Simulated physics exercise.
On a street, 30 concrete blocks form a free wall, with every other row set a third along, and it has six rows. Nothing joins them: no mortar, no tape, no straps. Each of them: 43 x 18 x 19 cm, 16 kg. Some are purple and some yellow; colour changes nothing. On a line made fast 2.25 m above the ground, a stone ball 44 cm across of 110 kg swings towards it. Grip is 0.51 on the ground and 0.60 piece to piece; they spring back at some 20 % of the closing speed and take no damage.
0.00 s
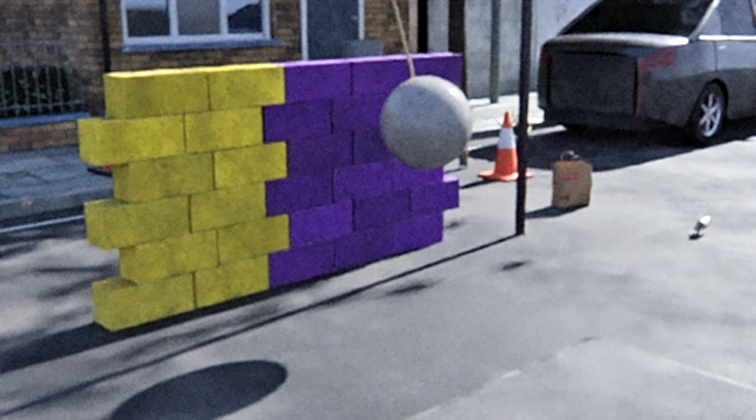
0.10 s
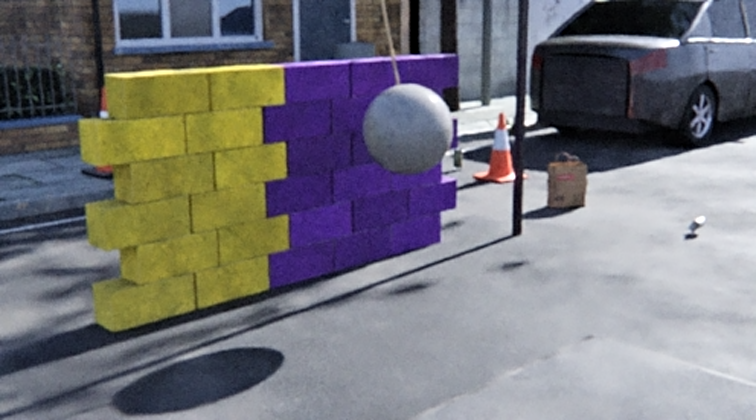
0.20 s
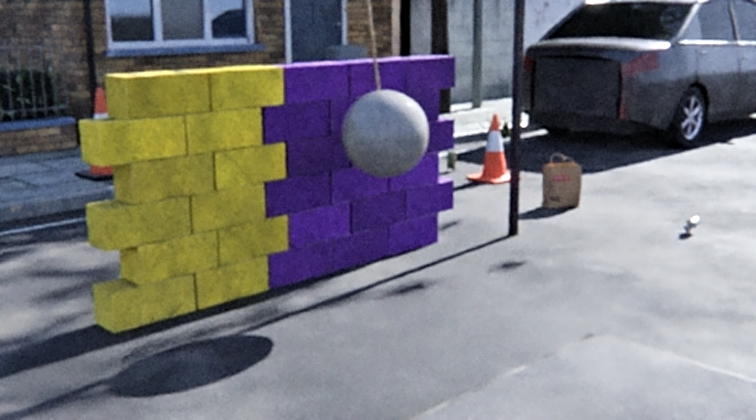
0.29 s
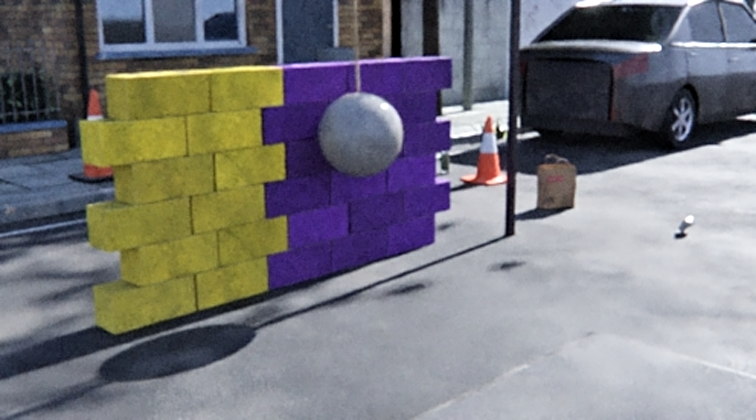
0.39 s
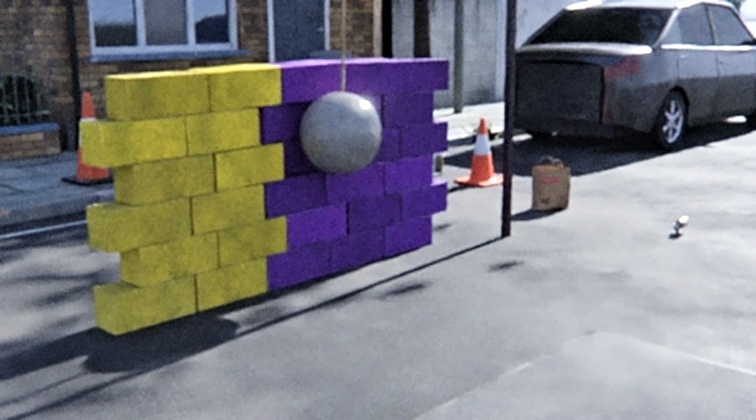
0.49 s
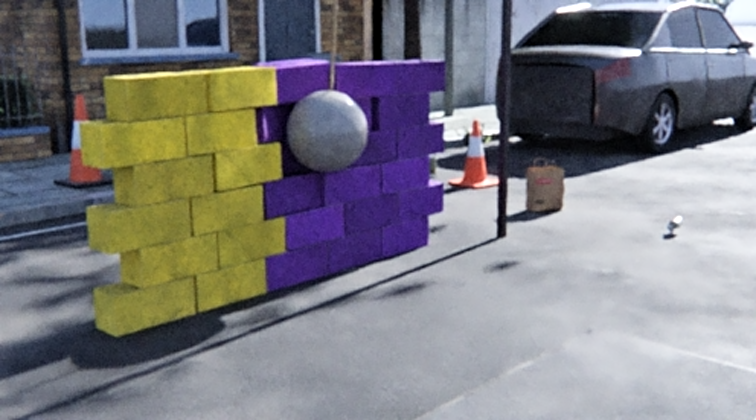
On a sunlit street outside a brick house, seen from across the road, the camera shifts slightly around a low free-standing wall. Its blocks are yellow on the left and purple on the right, with a thin dark post, orange cones, a brown bag and a parked grey car nearby. A grey stone ball hanging on a line swings leftward to the wall, and some upper purple blocks shift and tilt slightly while the yellow ones barely change.
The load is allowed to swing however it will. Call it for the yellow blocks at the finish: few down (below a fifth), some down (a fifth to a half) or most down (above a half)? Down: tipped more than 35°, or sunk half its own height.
Few down.
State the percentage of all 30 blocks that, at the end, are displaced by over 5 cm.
Fraction: 20 %.
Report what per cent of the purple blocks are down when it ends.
The purple group ends with 30% down.
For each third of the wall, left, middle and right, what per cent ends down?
Left third 10 per cent, middle 50 per cent, right 20 per cent.
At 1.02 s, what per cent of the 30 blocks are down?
By then 20 %.
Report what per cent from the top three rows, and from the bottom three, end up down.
Top 40 per cent versus bottom 0 per cent.
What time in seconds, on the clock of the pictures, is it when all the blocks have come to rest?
Around 3.5 seconds.
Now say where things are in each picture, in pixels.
In the first frame (we follow the side turned to the camera; the camera moves round a little), ball (434, 116) line 21° before plumb; top yellow block (167, 94); top purple block (320, 82); no piece has moved.
In the second frame, ball (415, 126) line 16° before plumb; top yellow block (168, 95).
In the third frame, ball (392, 133) line 10° before plumb; top yellow block (169, 95).
In the fourth frame, ball (368, 139) line 3° before plumb; top yellow block (170, 96).
In the fifth frame, ball (347, 141) line 3° past plumb; top yellow block (169, 96); top purple block (314, 83) tipped 3°; steepest lean 4°, the block at (374, 79); 7 stirred so far.
In the sixth frame, ball (332, 141) line 7° past plumb; top yellow block (169, 96); top purple block (304, 83) tipped 6°; 9 stirred so far.
Around 0.72 s, line 11° past plumb; none of the 12 yellow blocks down (1 of 30 in all colours); top yellow block tipped 4°; top purple block tipped 8°.
Around 1.02 s, line 10° past plumb; 1 of the 12 yellow blocks down (6 of 30 in all colours); top yellow block unmoved; top purple block tipped 48°, 38 cm lower.
Around 1.42 s, line 1° past plumb; 1 of the 12 yellow blocks down (6 of 30 in all colours); top yellow block unmoved; top purple block on its side.
Finally (3.6 s), line 8° past plumb; 1 of the 12 yellow blocks down (6 of 30 in all colours); top yellow block unmoved; top purple block on its side. That is 8 per cent. Seen by the last camera, middles, top yellow block near (157, 96), top purple block near (237, 241).
